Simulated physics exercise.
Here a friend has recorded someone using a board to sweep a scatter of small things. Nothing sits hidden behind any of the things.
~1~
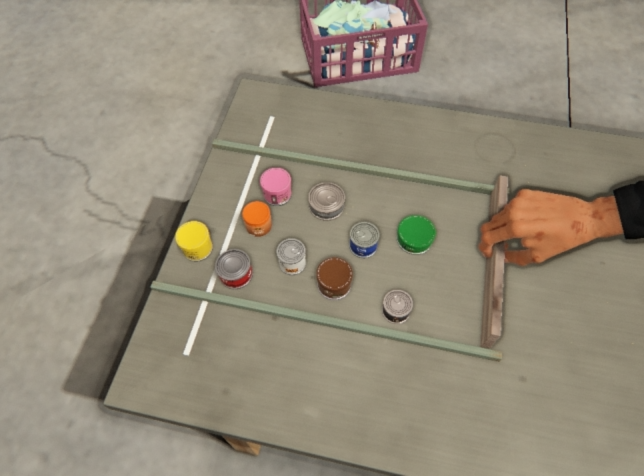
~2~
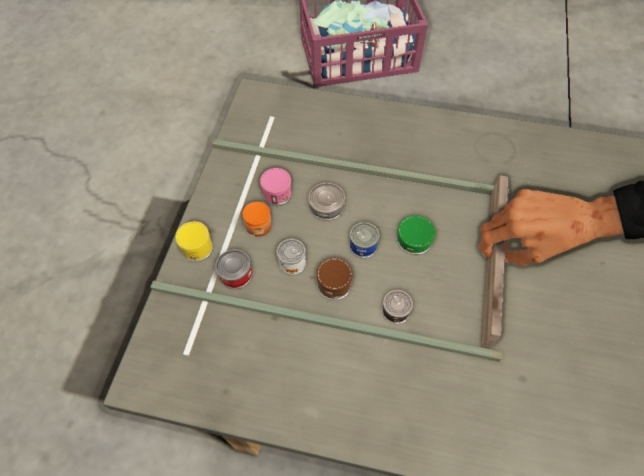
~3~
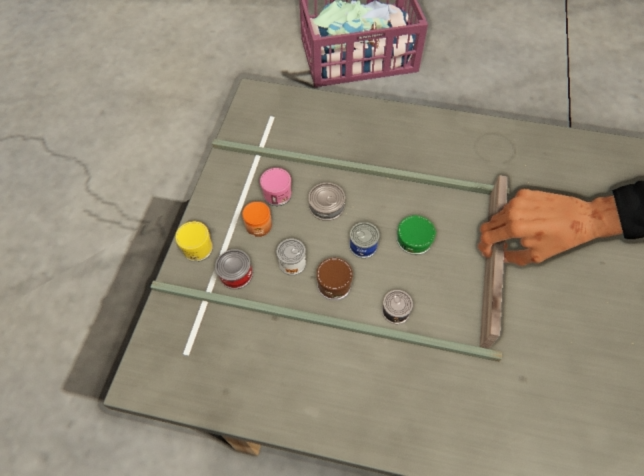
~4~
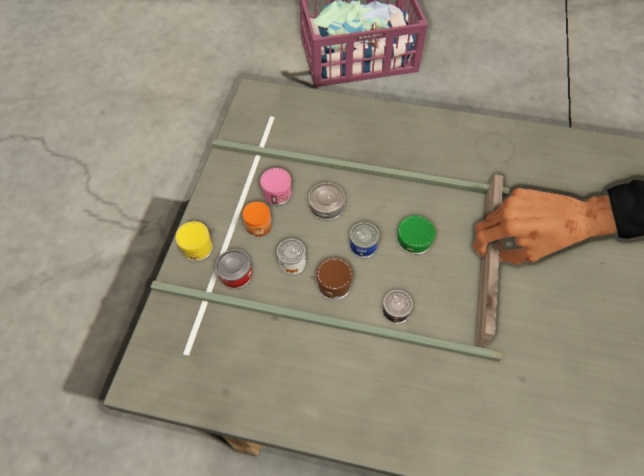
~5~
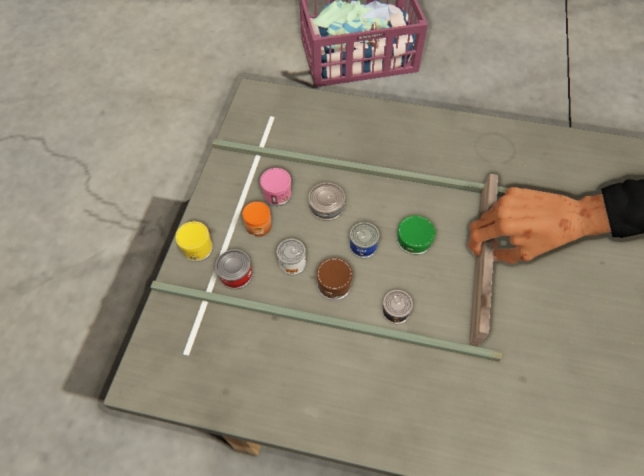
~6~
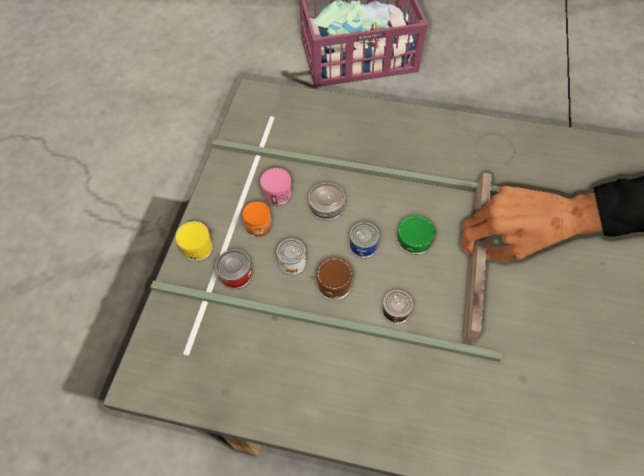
At the start, a hand holds a wooden board at the right of a tabletop, between two pale green strips, with colourful little tins scattered to its left. The board stays still at first, then the hand slides it slightly left, while the tins remain in place.
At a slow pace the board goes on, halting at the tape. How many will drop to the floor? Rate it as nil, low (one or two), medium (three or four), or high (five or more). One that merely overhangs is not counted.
Low, one or two.
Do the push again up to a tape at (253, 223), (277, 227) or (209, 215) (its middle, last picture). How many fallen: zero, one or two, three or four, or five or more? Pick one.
So, for the three spots in the order asked, I'd go with not one, not one and five or more.
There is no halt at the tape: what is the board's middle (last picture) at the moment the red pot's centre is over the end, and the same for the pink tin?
Middle: Roughly (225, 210); roughly (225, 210).
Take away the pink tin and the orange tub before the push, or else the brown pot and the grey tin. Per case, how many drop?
In the first try 1, in the other 0.
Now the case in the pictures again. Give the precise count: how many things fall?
The count is 1.
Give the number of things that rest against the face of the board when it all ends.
I count 5 of them.
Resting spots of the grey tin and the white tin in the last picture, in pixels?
First at (235, 167); second at (185, 230).
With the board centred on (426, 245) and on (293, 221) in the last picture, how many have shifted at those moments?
Answer - first 1, then 9.
Soon after, none off yet; yellow tin at rest near (195, 242); red pot at rest near (235, 269); orange tub at rest near (258, 220).
By the end, the number that fall off is one or two; fallen, yellow tin.
